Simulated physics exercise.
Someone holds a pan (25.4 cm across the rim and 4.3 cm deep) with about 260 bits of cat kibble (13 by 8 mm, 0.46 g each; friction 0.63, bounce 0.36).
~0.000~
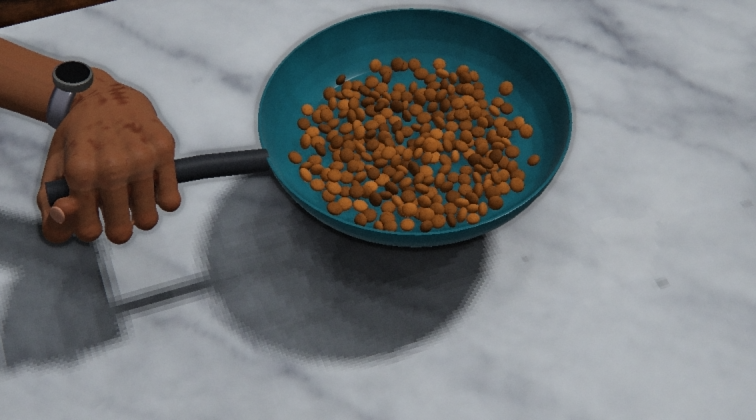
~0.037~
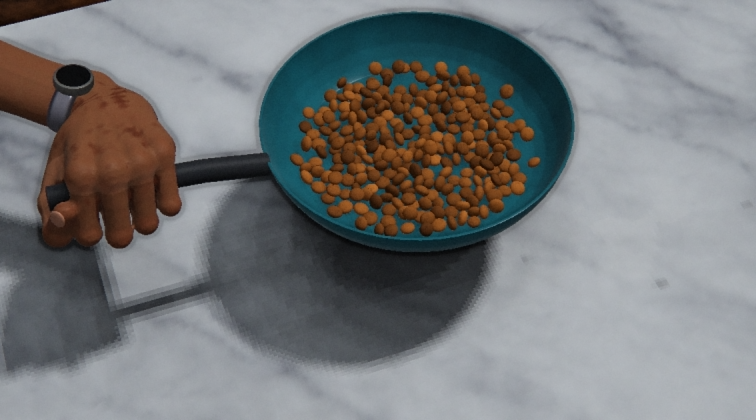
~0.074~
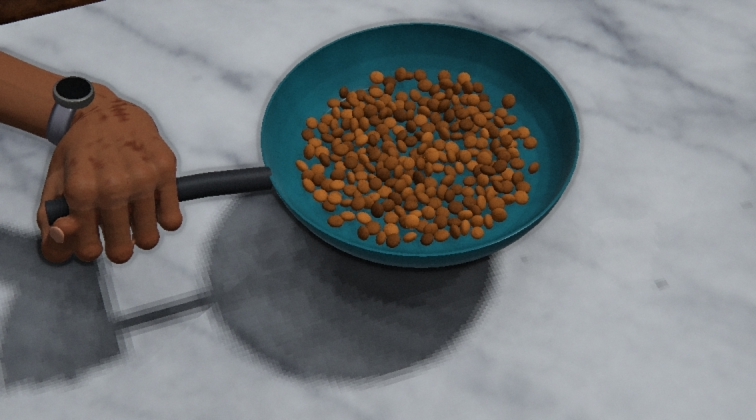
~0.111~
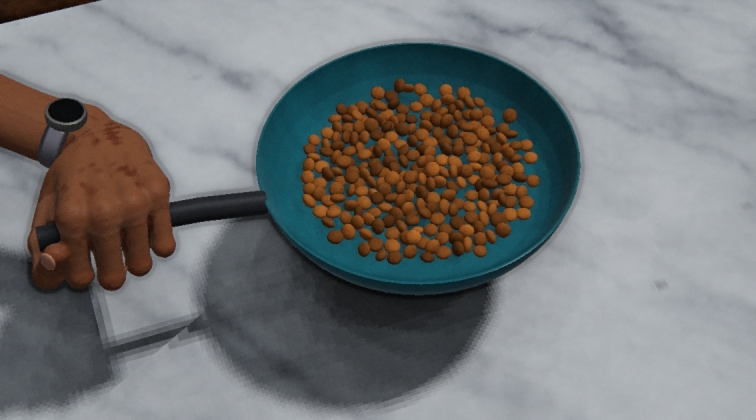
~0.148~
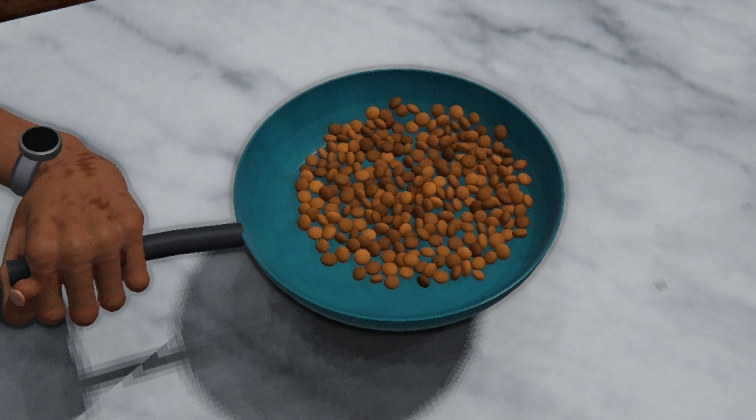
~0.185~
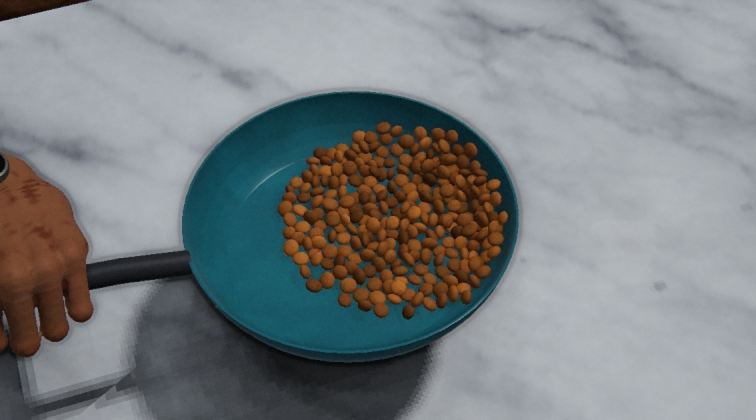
At first, a hand wearing a watch holds a teal pan of brown kibble above a marble surface, barely moving. The hand then draws the pan toward the viewer, and next swings it down and to the left with growing speed, while the kibble shifts toward the pan's right side.
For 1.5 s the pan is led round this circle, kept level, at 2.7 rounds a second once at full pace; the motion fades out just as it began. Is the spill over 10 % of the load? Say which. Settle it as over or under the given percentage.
Over it.
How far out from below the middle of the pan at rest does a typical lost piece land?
That would be roughly 38 cm.
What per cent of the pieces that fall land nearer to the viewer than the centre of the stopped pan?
Share: Near 30 %.
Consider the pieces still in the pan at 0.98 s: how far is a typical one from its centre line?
11.0 centimetres, about.
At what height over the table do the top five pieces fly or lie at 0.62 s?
I'd put it at some 16 cm.
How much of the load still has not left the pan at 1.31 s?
Around 0 per cent of the load.
After 0.62 s, pan 20 %, fallen left of where it stops 15 %, fallen behind where it stops 35 %, in the air 25 %; middle of the pieces not yet landed near (467, 122).
After 0.98 s, fallen in front of where it stops 10 %, pan 5 %, fallen left of where it stops 20 %, fallen right of where it stops 20 %, fallen behind where it stops 40 %, in the air 5 %; middle of the pieces not yet landed near (504, 156).
After 1.31 s, fallen in front of where it stops 10 %, fallen left of where it stops 25 %, fallen right of where it stops 20 %, fallen behind where it stops 45 %; middle of the pieces not yet landed near (387, 42).
After 1.63 s, fallen in front of where it stops 15 %, fallen left of where it stops 20 %, fallen right of where it stops 25 %, fallen behind where it stops 40 %; middle of the pieces not yet landed near (240, 155).
In the end, at 2.5 s, fallen in front of where it stops 15 %, fallen left of where it stops 20 %, fallen right of where it stops 25 %, fallen behind where it stops 40 %.
